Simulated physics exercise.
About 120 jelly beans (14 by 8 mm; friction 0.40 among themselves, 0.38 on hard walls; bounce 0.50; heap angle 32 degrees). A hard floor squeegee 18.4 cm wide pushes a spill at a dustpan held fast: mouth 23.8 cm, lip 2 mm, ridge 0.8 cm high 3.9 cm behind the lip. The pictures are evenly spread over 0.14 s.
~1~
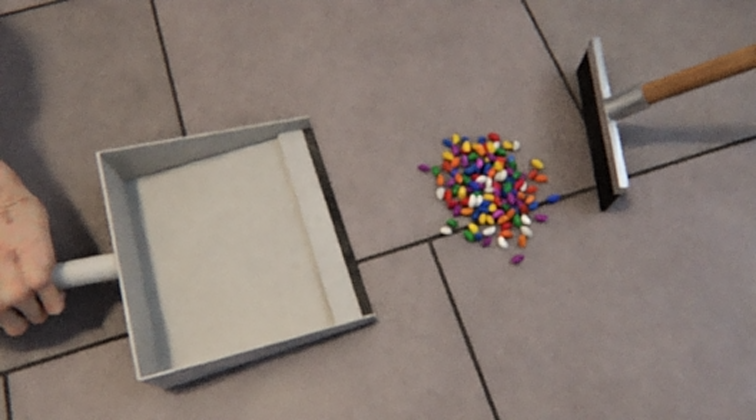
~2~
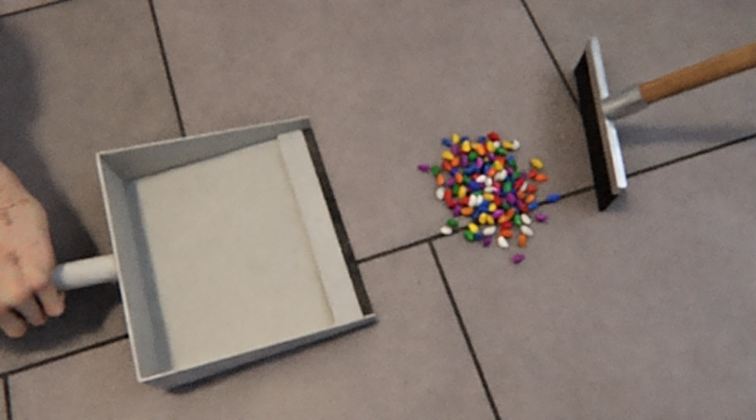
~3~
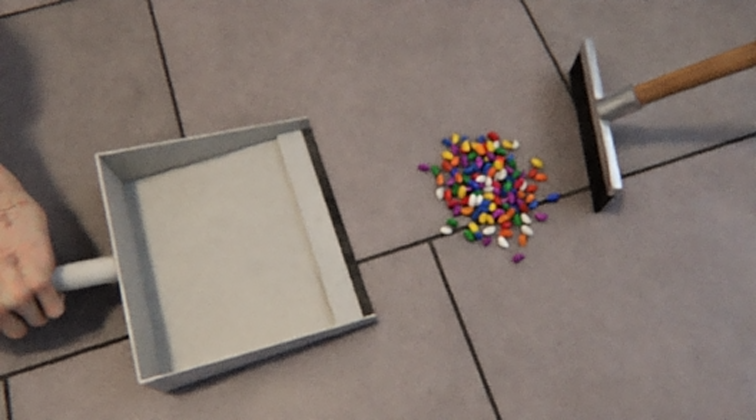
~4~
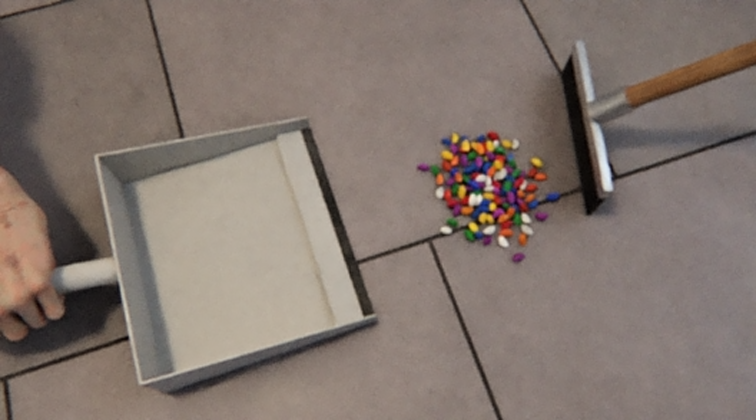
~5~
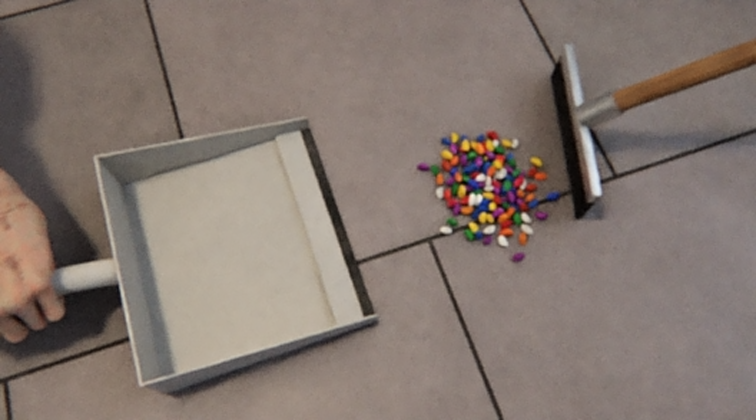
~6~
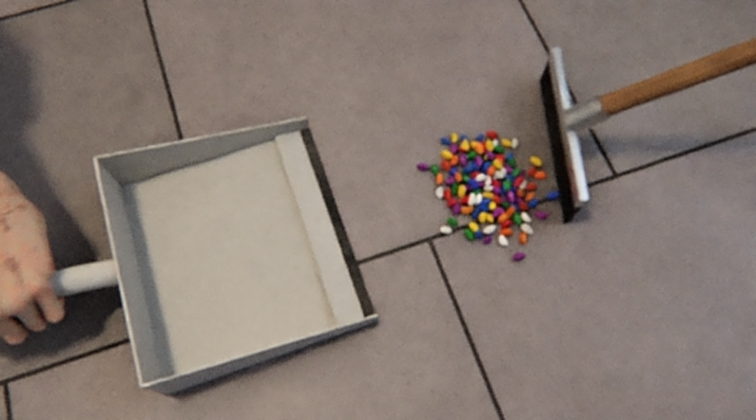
A small heap of brightly coloured jelly beans, red, yellow, green, purple, blue, orange and white, lies on a grey tiled floor seen from above. At left a bare hand holds the handle of a pale grey dustpan, its open side facing the heap, while a squeegee with a wooden handle stands at right. The squeegee slides slowly leftward up to the heap's edge; beans, pan and camera stay still.
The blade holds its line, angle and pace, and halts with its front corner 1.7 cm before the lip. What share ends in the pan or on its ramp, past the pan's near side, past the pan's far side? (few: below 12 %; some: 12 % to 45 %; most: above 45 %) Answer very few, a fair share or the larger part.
In the pan or on its ramp: A fair share; past the pan's near side: Very few; past the pan's far side: Very few.
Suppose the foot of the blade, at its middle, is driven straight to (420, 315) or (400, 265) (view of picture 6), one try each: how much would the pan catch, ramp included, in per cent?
Some 0 and 5 per cent.
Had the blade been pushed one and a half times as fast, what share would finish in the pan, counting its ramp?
Then about 20 per cent.
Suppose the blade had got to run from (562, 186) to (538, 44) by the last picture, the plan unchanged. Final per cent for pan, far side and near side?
Pan 20, far 10, near 5.
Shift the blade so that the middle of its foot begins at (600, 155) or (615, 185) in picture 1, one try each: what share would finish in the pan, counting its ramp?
Some 10 and 5 per cent.
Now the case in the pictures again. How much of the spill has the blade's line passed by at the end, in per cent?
Roughly 10 per cent.
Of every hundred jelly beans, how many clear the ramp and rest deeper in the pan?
Roughly 0 per cent.
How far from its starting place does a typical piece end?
About 16 cm.
Then, 0.20 s after the last picture, middle of the blade 15 cm from the lip; 0 % over the lip, far side 0 %, near side 0 %.
Then, 0.34 s after the last picture, middle of the blade 7 cm from the lip; 0 % over the lip, far side 0 %, near side 0 %.
Then, 0.60 s after the last picture, middle of the blade 4 cm from the lip; 20 % over the lip, far side 5 %, near side 5 %.
In the end, pan 15 %, near side 5 %, far side 5 %, in front of the lip or behind the blade 75 %.
